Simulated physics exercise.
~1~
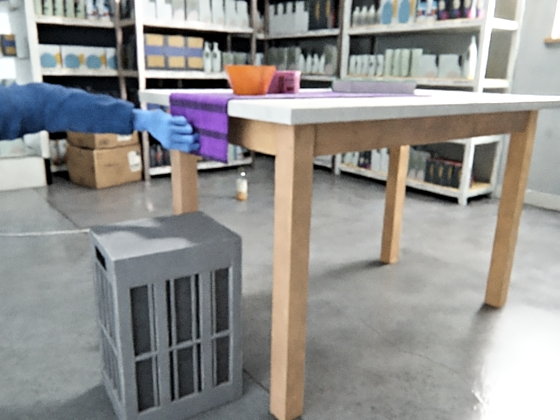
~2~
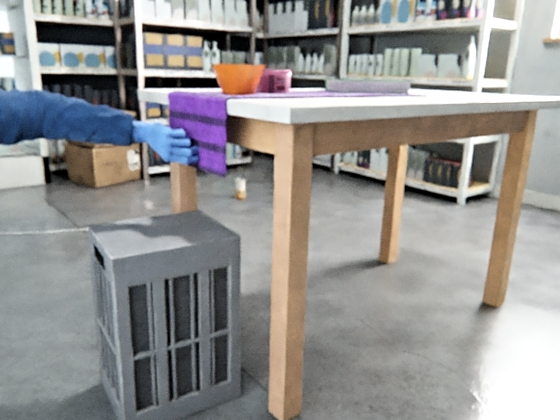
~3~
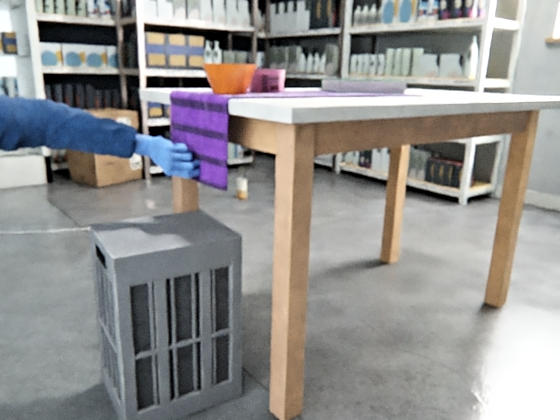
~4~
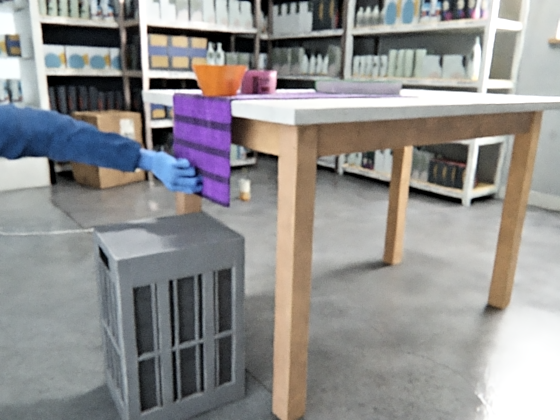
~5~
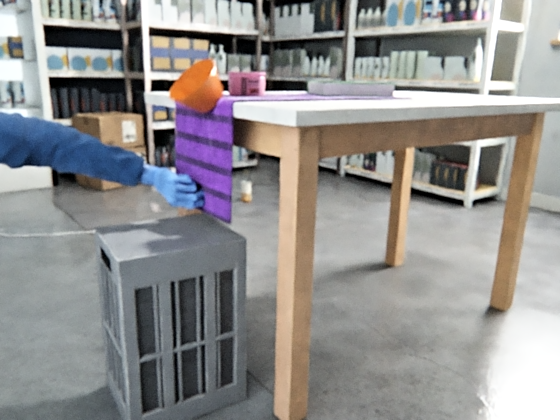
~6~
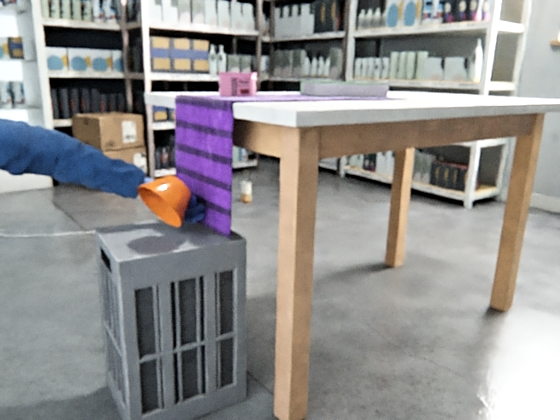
A gloved hand draws a purple scarf down, tipping an orange bowl off the table's edge.
